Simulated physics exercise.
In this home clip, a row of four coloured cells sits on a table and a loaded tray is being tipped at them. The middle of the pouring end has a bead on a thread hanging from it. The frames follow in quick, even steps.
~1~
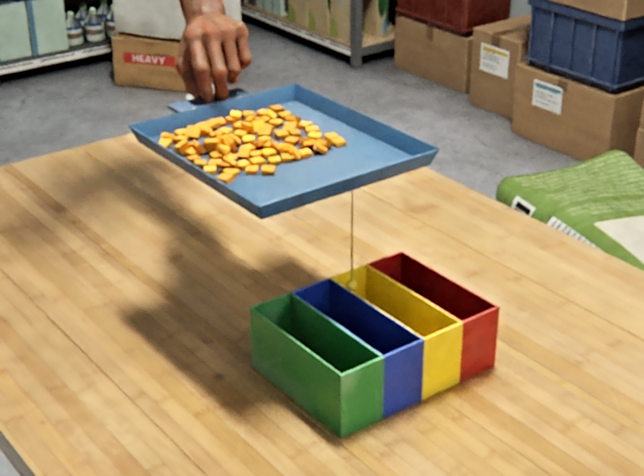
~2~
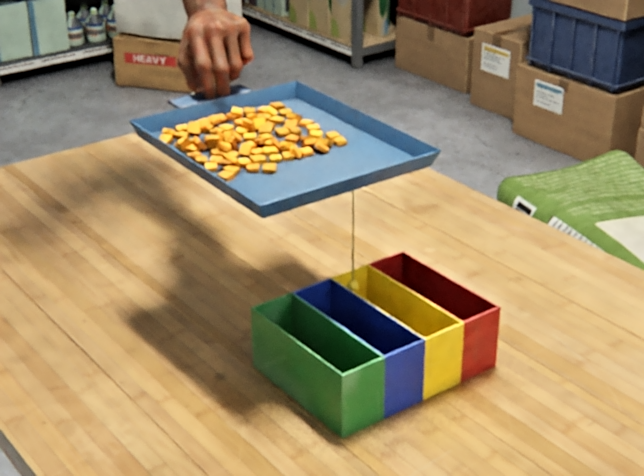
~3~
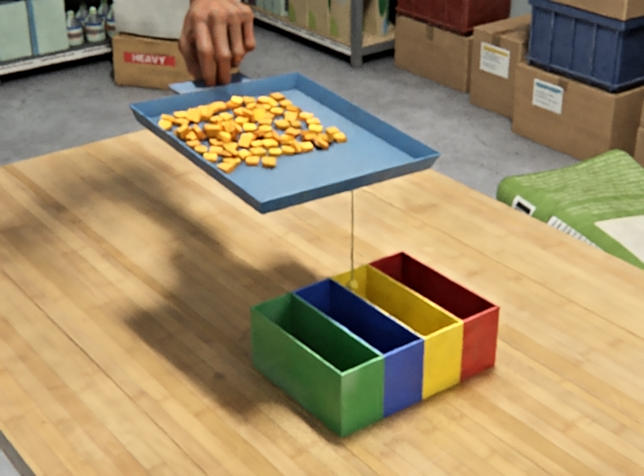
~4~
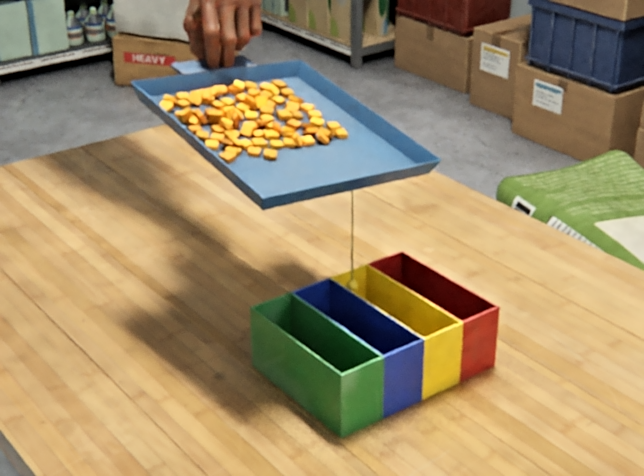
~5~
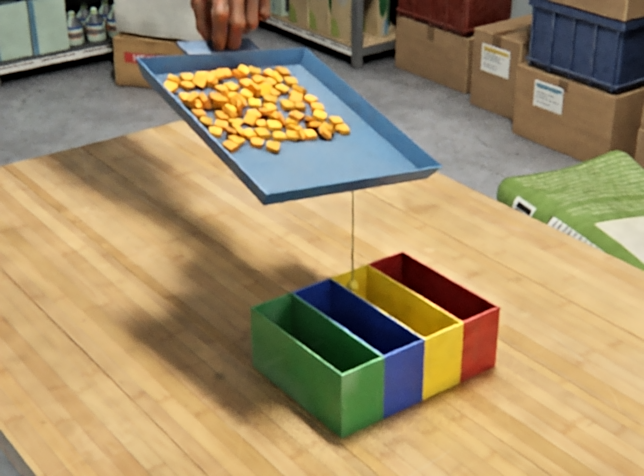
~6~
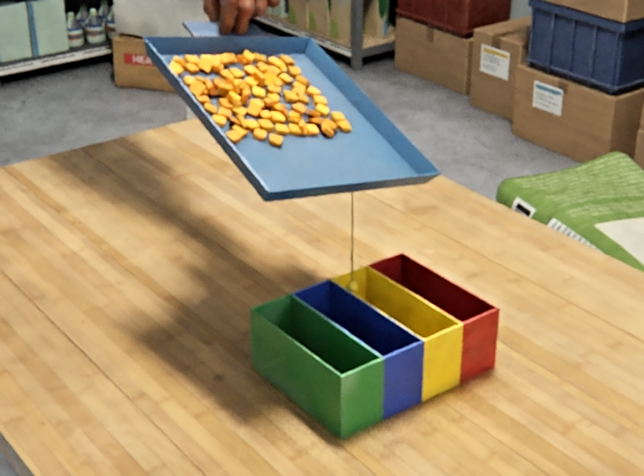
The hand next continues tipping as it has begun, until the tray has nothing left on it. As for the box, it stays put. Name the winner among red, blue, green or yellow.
Winner: Red.
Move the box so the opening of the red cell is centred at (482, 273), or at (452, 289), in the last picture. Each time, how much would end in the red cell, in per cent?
In turn 10 and 60 in a hundred.
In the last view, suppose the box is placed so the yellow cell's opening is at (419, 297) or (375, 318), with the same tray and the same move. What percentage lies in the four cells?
You'd see roughly 100 per cent first and roughly 20 per cent second.
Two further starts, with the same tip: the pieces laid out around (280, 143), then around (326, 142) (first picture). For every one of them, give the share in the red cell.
First some 70, then 70 per cent.
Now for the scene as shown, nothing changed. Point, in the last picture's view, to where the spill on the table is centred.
Approximate centre, last frame: (497, 336).
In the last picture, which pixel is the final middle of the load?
Resting centre, last picture - approx. (438, 336).
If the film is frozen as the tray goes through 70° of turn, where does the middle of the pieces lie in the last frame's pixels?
In the last view, the load is centred near (408, 192).
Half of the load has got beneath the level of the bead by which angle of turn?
Roughly 85 degrees of tilt.
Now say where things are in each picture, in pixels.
The first frame shows corners of the pouring end at (261, 201) and (430, 148), level; middle of the load at (249, 140), small crackers; bead on its thread at (352, 285); green cell at (362, 391); blue cell at (403, 373); yellow cell at (442, 355); red cell at (479, 338).
The second frame shows corners of the pouring end at (262, 200) and (431, 149), level; middle of the load at (250, 137).
The third frame shows corners of the pouring end at (263, 197) and (432, 152), tipped barely, lowest at the right corner; middle of the load at (249, 128).
The fourth frame shows corners of the pouring end at (265, 193) and (432, 158), tipped a little, lowest at the right corner; middle of the load at (251, 116).
The fifth frame shows corners of the pouring end at (269, 189) and (433, 163), tipped clearly, lowest at the right corner; middle of the load at (254, 103).
The sixth frame shows corners of the pouring end at (272, 186) and (432, 169), tipped clearly, lowest at the right corner; middle of the load at (258, 92); green cell at (362, 392); blue cell at (403, 374); yellow cell at (442, 357); red cell at (479, 340).
Soon after the last picture, tray tipped steeply; most on the tray; about a quarter falling or outside the box.
A little later, tray tipped past a quarter turn; a stray few on the tray; about two thirds in the red cell; a small part in the yellow cell; about a quarter falling or outside the box.
Later still, tray tipped past a quarter turn; about two thirds in the red cell; a small part in the yellow cell; about a quarter falling or outside the box.
At rest, tray tipped past a quarter turn; about two thirds in the red cell; a small part in the yellow cell; none in the green cell; none in the blue cell; about a quarter outside the box.
